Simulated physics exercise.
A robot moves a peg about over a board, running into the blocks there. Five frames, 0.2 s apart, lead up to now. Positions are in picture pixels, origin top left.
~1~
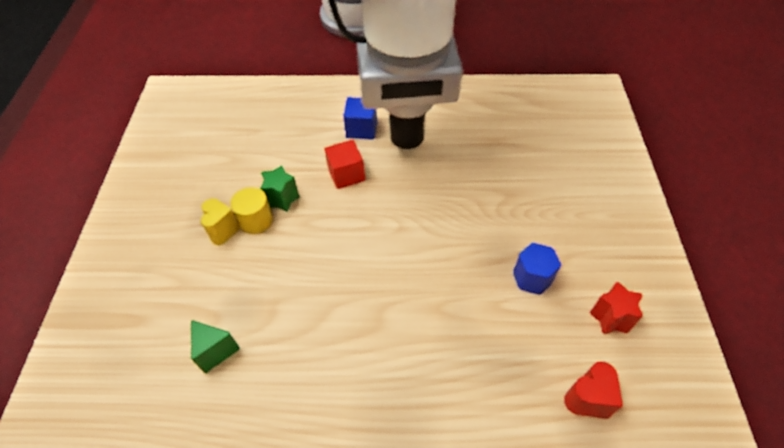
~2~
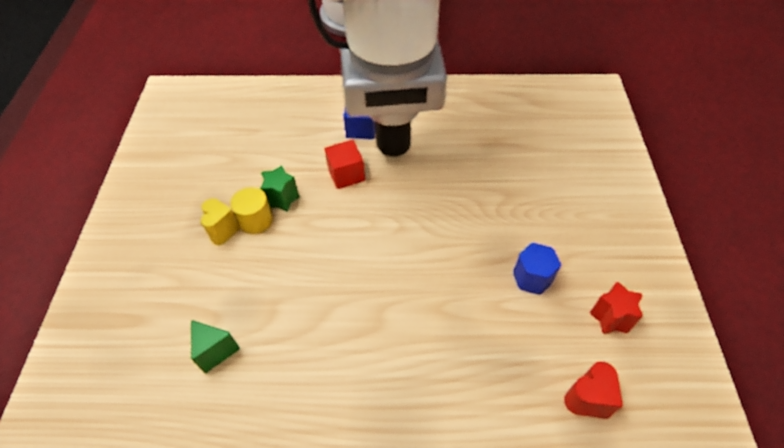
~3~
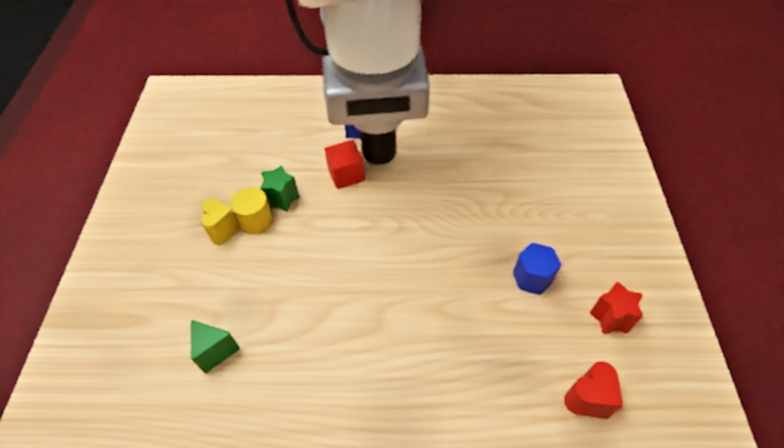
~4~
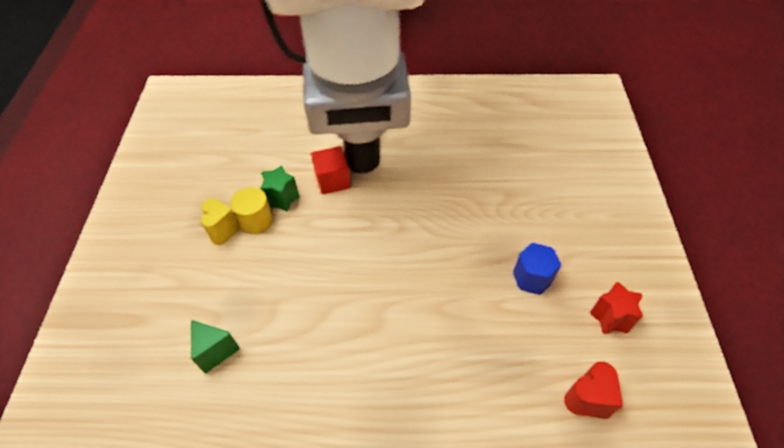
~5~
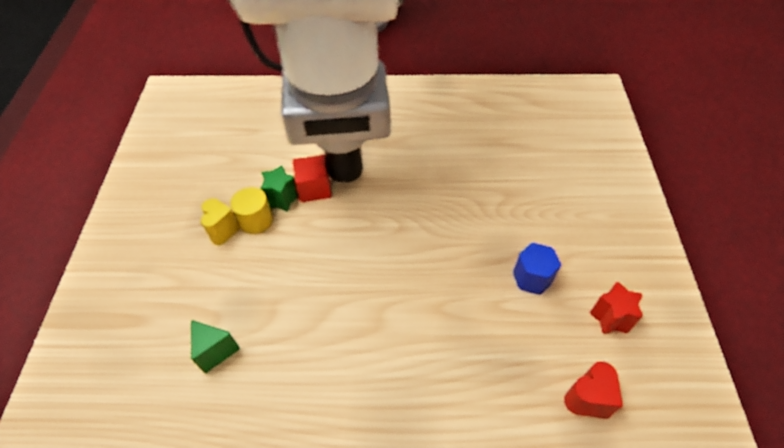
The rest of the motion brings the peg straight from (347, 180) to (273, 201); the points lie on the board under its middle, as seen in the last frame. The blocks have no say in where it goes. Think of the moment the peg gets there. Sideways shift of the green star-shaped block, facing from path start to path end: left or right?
Facing from start to end, it shifts right.
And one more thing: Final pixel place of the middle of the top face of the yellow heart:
The top centre is at (187, 225).
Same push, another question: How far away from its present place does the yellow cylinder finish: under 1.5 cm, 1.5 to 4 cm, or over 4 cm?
1.5 to 4 cm.
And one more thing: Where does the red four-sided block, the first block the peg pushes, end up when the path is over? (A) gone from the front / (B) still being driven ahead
Answer: B.
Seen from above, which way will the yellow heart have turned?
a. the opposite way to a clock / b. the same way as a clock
That would be b.
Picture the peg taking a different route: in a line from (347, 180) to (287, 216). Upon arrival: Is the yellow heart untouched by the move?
It seems not.
What follows on the original path. Halfway along, peg at (307, 180); yellow heart at (193, 222), turned 40° clockwise; yellow cylinder at (225, 212); green star-shaped block at (238, 184), turned 25° clockwise; red four-sided block at (270, 179).
At the end, peg at (269, 191); yellow heart at (187, 225), turned 45° clockwise; yellow cylinder at (219, 218); green star-shaped block at (197, 190), turned 35° clockwise; red four-sided block at (229, 189).
